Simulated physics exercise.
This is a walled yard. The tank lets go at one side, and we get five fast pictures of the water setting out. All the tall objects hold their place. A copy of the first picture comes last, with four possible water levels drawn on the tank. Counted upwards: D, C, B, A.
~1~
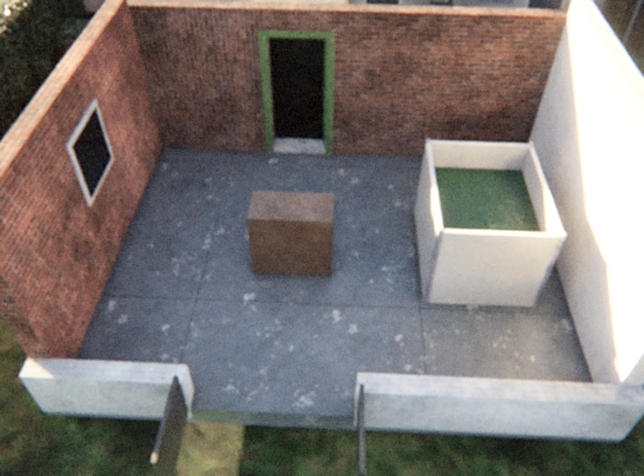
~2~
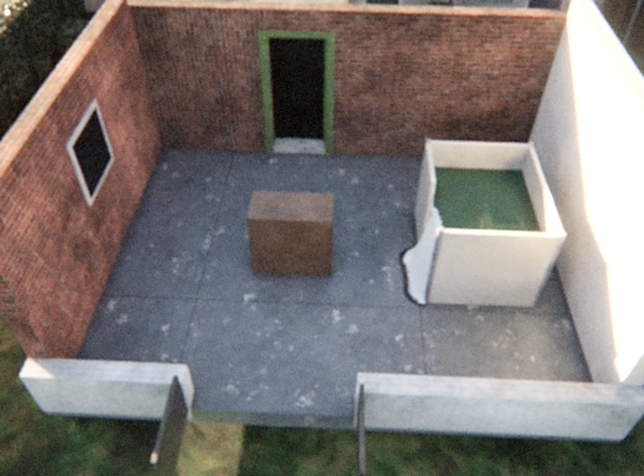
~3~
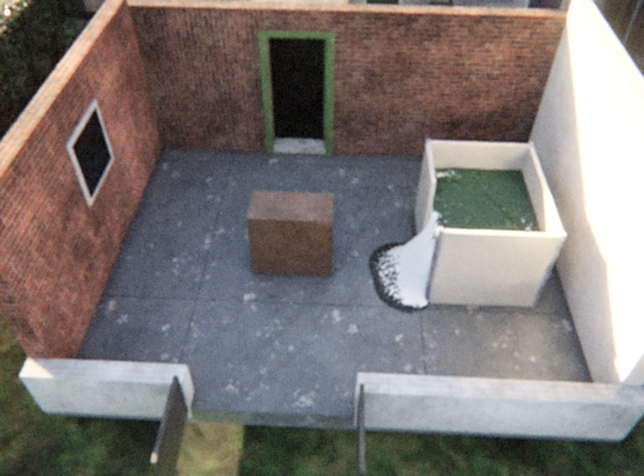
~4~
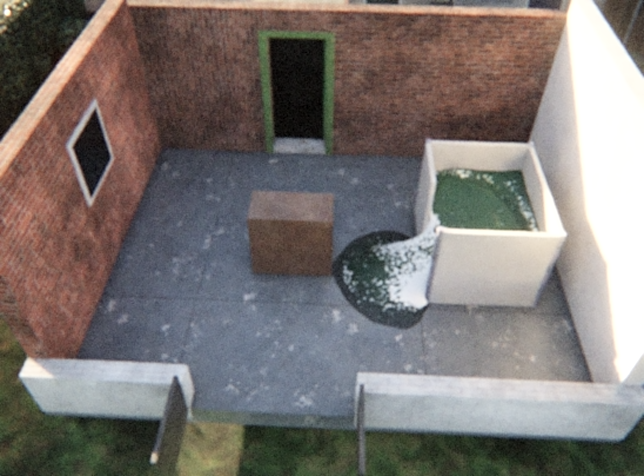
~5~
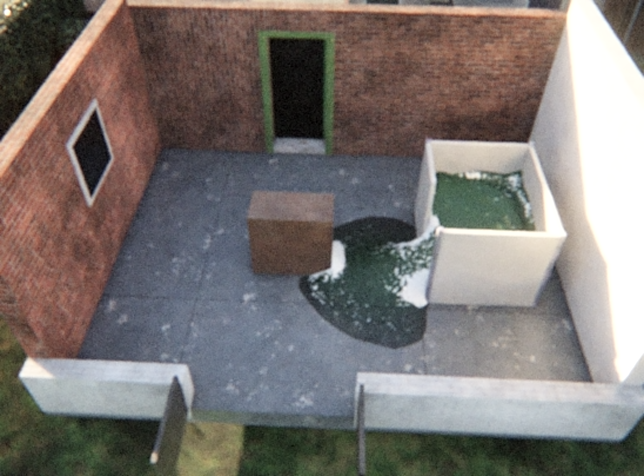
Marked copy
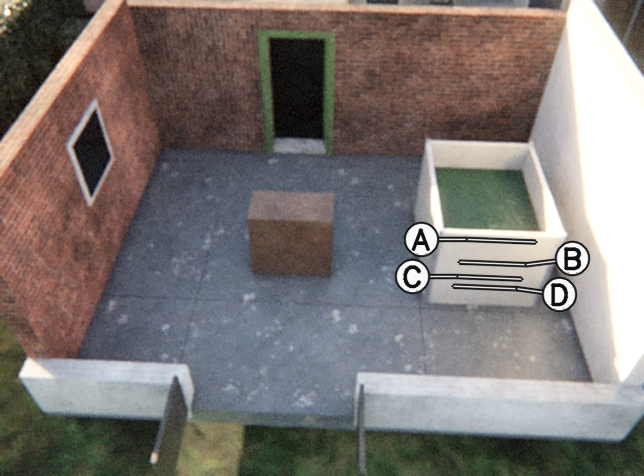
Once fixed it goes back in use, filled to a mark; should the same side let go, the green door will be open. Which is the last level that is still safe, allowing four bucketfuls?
Go for B.
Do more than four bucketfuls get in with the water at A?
Yes, that goes wrong.
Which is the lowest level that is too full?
A it is.
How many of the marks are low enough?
Three.
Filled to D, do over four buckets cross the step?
No.
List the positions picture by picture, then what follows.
Water in the tank at rest, its middle at (483, 208); foot of the green doorway at (300, 153); open gate at (272, 366).
Water covers 1 % of the ground and shows as far out as (418, 299).
Water covers 3 % of the ground and shows as far out as (381, 252).
Water covers 6 % of the ground and shows as far out as (339, 270).
Water covers 11 % of the ground and shows as far out as (307, 288).
On the marked copy, A at (500, 240); B at (493, 263); C at (488, 277); D at (485, 287); from the bottom up D, C, B, A.
With A, about 8 bucketfuls get in.
With B, a splash gets over, under a bucket.
With C, nothing gets over.
With D, nothing gets over.
